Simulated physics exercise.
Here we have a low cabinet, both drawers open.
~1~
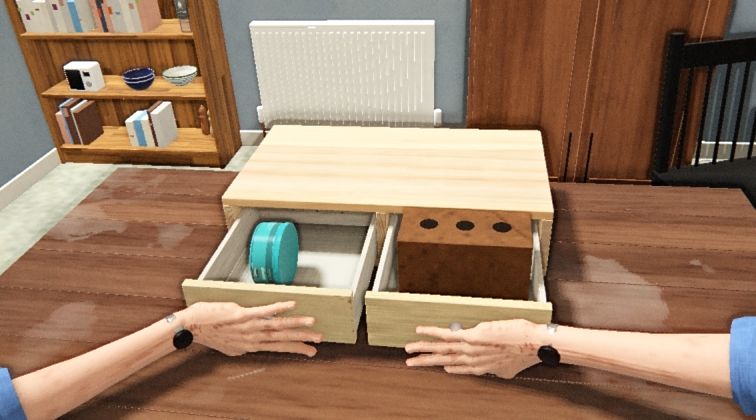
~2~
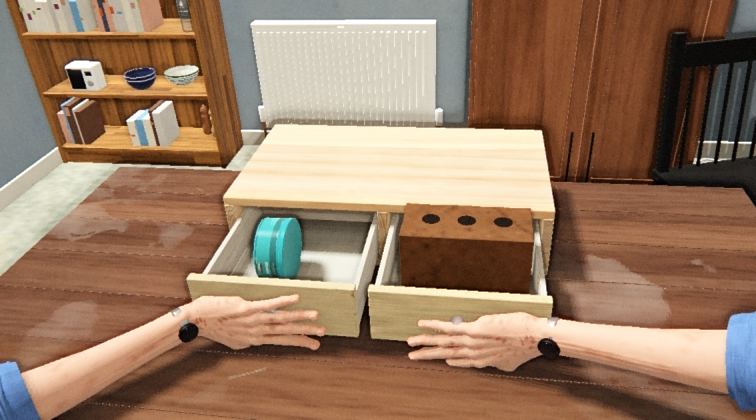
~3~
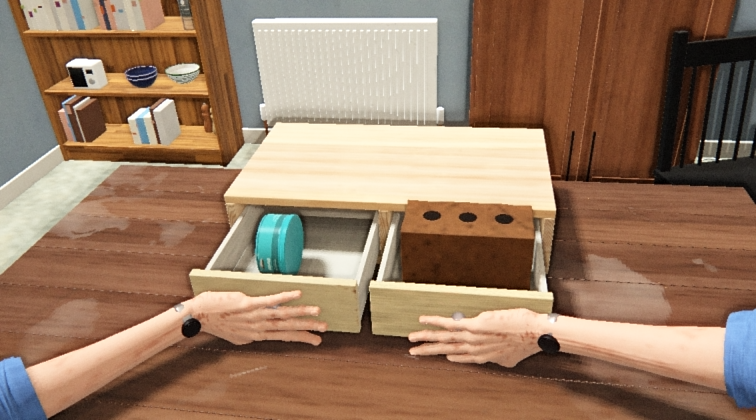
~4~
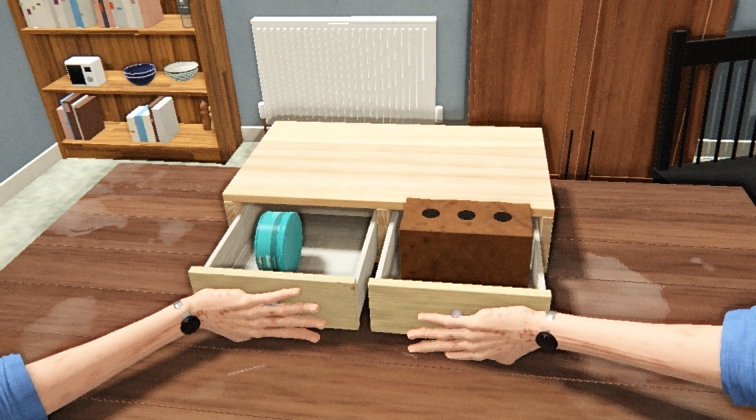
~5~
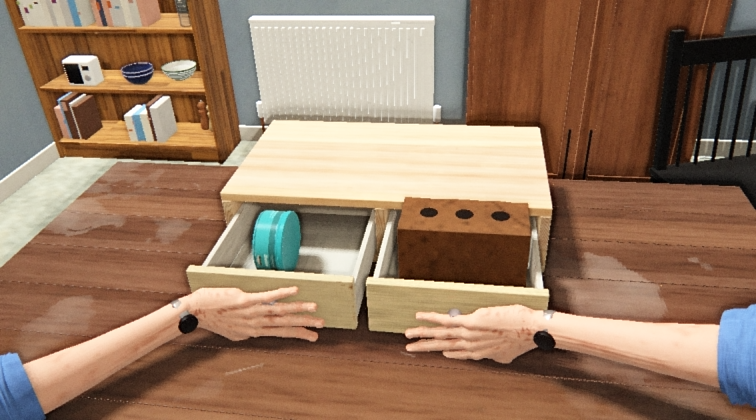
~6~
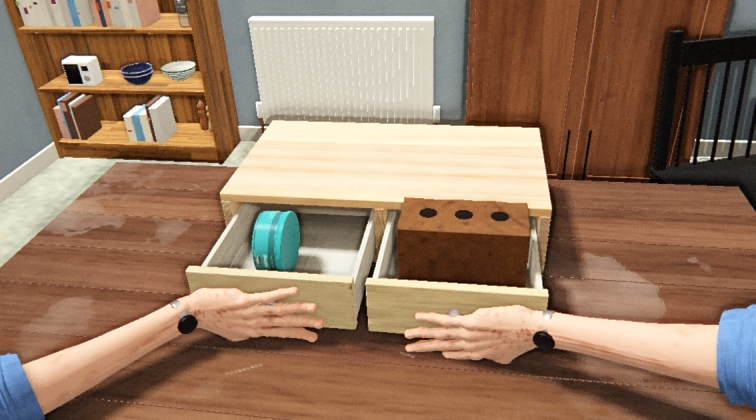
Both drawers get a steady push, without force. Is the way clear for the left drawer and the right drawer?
In the end the left drawer stays ajar; the right drawer stays ajar.
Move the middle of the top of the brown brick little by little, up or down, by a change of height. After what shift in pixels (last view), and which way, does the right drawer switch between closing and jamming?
A shift of 20 pixels, going down.
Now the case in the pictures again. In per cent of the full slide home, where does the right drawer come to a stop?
About 45 per cent.
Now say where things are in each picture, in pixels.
Left drawer (295, 257) wide open; right drawer (460, 266) wide open; brown brick (464, 259), in the first frame.
Right drawer (462, 261) wide open; turquoise tub (279, 250), in the second frame.
Left drawer (300, 248) wide open; chest (396, 190), in the third frame.
Right drawer (461, 255) wide open; brown brick (465, 248), in the fourth frame.
Left drawer (297, 245) wide open; turquoise tub (277, 243), in the fifth frame.
Left drawer (296, 245) wide open; right drawer (459, 255) wide open; chest (392, 188), in the sixth frame.
Then, 0.34 s after the last picture, left drawer starting in; right drawer starting in.
Then, 1.08 s after the last picture, left drawer about half in; right drawer starting in.
Then, 2.50 s after the last picture, left drawer about half in; right drawer about half in.
At rest, the left drawer will not close; the right drawer will not close.
